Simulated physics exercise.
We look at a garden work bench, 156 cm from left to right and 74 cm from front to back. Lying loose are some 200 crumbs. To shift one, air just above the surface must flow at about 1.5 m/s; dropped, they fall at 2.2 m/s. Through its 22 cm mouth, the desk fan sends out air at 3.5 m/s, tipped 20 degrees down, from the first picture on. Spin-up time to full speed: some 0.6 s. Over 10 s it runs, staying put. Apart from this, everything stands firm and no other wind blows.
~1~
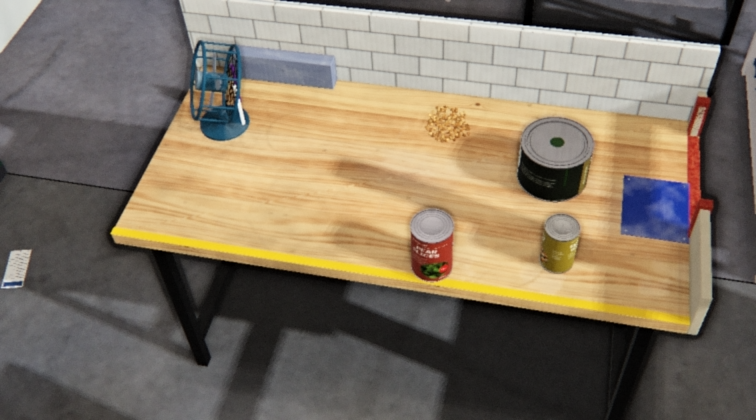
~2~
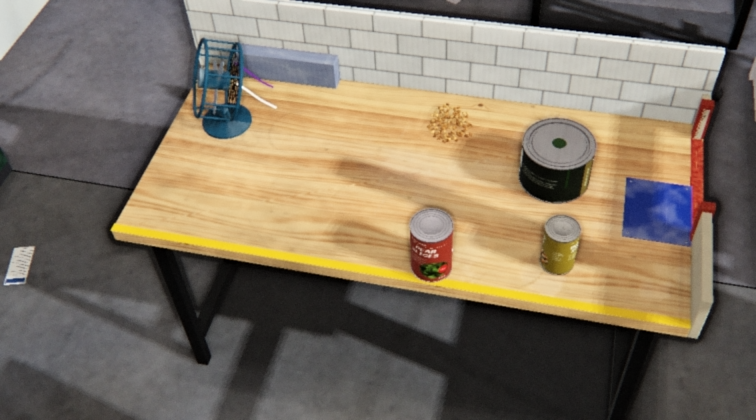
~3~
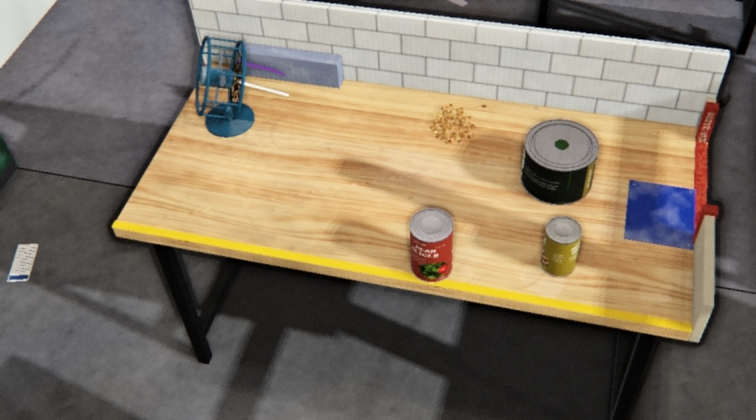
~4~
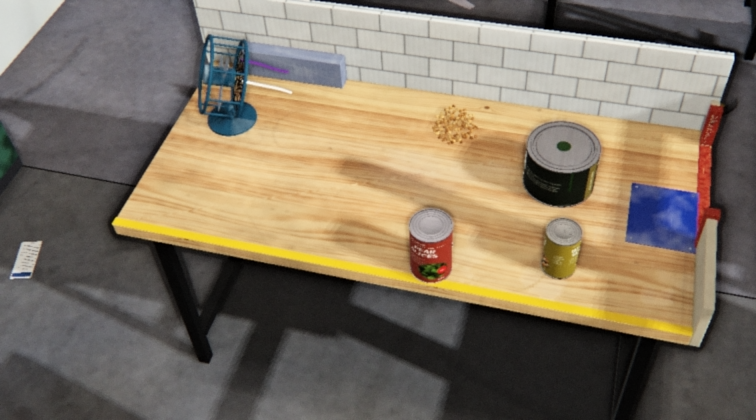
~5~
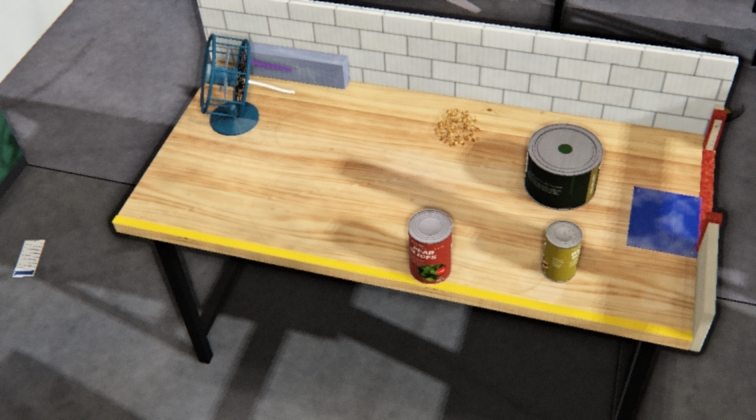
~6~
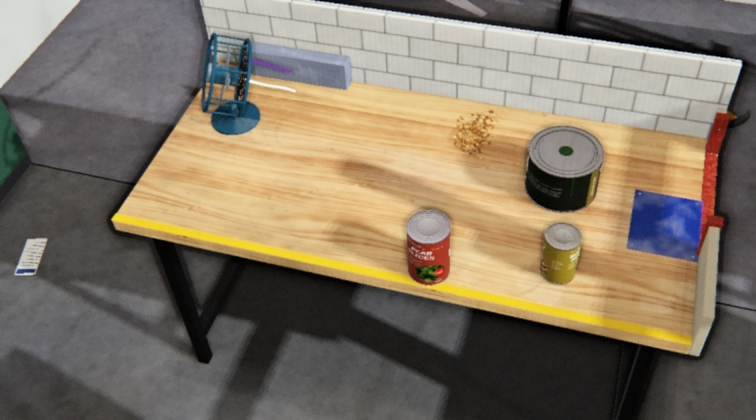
A small pile of tan crumbs sits still on a wooden workbench behind three tins, with a blue desk fan at the left, then most of the crumbs shift slightly right and scatter up off their spot.
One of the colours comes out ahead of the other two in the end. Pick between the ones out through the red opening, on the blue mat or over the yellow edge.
The biggest group is at red.
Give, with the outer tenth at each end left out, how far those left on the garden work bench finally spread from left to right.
About 40 cm.
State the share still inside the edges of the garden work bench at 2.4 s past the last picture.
That comes to roughly 20 % remaining.
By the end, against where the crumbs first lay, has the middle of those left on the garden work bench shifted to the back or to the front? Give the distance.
Net drift is to the fore by close to 25 cm.
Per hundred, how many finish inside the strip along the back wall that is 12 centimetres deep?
Roughly 0 in a hundred.
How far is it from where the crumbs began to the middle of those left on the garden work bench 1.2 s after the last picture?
Centre offset: Approx. 30 cm.
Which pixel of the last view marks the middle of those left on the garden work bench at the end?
Centre point: About (543, 213).
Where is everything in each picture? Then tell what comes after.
The middle of the crumbs is near (446, 125), none has stirred yet and the mouth of the desk fan is at (215, 82), in the first picture.
The middle of the crumbs is near (448, 124), none has stirred yet, the yellow edge is centred on (382, 276), the blue mat is centred on (658, 211) and the red opening is centred on (692, 184), in the second picture.
The middle of the crumbs is near (451, 125), none has stirred yet, the top of a large tin is at (562, 144) and the top of a tin is at (431, 225), in the third picture.
The middle of the crumbs is near (453, 126) and none has stirred yet, in the fourth picture.
The middle of the crumbs is near (455, 128) and none has stirred yet, in the fifth picture.
The middle of the crumbs is near (474, 133), the farthest in sight from the desk fan is at (498, 121) and about 80 % have left their places, in the sixth picture.
Then, 1.2 s after the last picture, 0 % are over the yellow edge, 0 % on the blue mat and 81 % out through the red opening; the middle of those still in play is near (539, 163); 83 % have settled or left.
Then, 2.4 s after the last picture, 0 % are over the yellow edge, 0 % on the blue mat and 82 % out through the red opening; the middle of those still in play is near (526, 172); 85 % have settled or left.
Then, 4.7 s after the last picture, 0 % are over the yellow edge, 0 % on the blue mat and 84 % out through the red opening; the middle of those still in play is near (526, 172); 86 % have settled or left.
Then, 9.2 s after the last picture, at the end, 0 % are over the yellow edge, 0 % on the blue mat and 84 % out through the red opening; the middle of those still in play is near (543, 213).
